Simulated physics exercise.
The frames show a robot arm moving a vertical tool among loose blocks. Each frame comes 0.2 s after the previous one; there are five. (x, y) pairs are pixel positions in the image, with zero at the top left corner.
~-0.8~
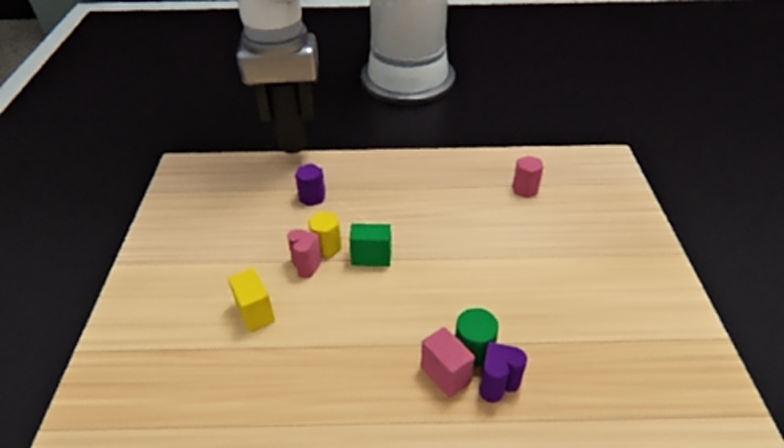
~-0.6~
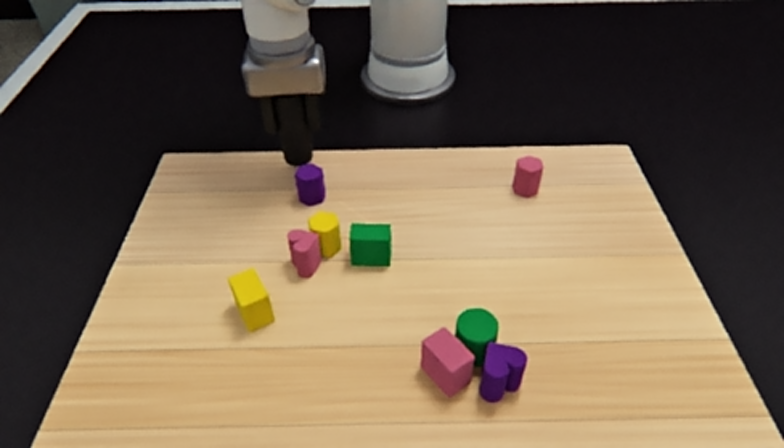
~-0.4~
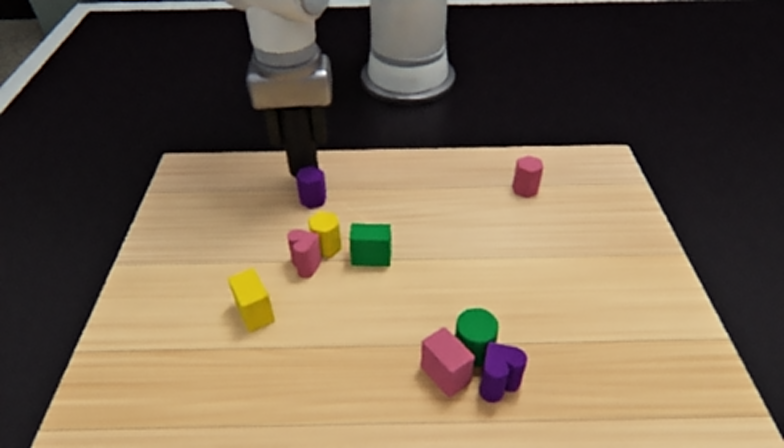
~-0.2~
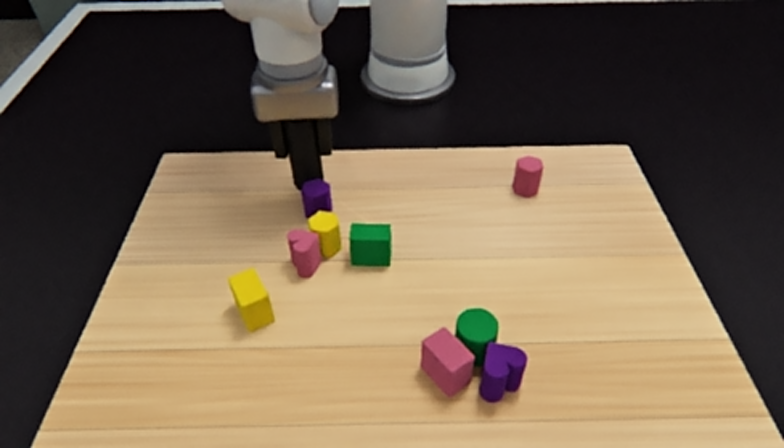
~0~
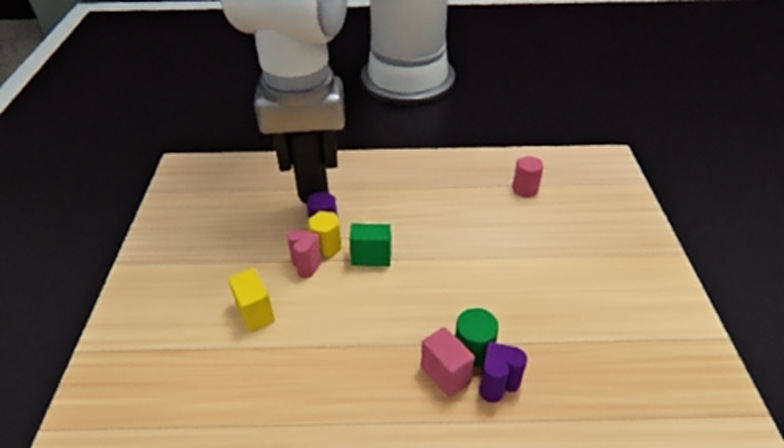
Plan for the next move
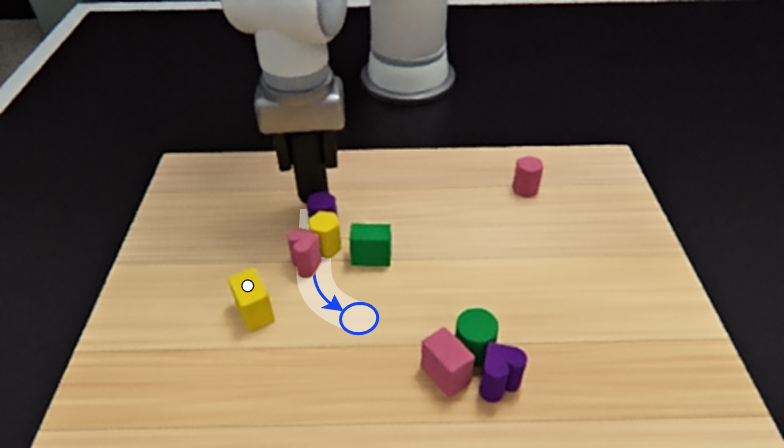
A robot arm pushes a purple block toward the yellow block beside a pink heart.
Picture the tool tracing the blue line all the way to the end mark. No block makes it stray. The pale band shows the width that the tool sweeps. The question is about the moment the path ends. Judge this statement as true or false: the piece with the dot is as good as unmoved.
Answer: True.
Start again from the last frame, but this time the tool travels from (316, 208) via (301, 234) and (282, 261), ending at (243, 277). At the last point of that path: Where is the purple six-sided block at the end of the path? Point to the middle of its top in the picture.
It sits at (325, 214).
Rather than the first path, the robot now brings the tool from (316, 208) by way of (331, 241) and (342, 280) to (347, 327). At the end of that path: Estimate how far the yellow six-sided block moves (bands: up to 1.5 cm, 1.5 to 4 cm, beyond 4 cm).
My estimate: Beyond 4 cm.
The line goes from (316, 208) by way of (315, 245) and (317, 287) to (359, 318); the dot is on the yellow rectangular block.
The first path, step by step. One third of the way, tool at (313, 234); pink heart at (298, 247), turned 45° clockwise; purple six-sided block at (327, 238); yellow six-sided block at (340, 256), turned 40° anticlockwise.
Two thirds of the way, tool at (316, 275); pink heart at (285, 284), turned 100° clockwise; purple six-sided block at (340, 277), turned 45° anticlockwise; yellow six-sided block at (370, 285), turned 80° anticlockwise.
At the end, tool at (358, 306); yellow rectangular block unmoved; pink heart at (286, 288), turned 120° clockwise; purple six-sided block at (390, 306), turned 60° anticlockwise; yellow six-sided block at (423, 308), turned 95° anticlockwise.
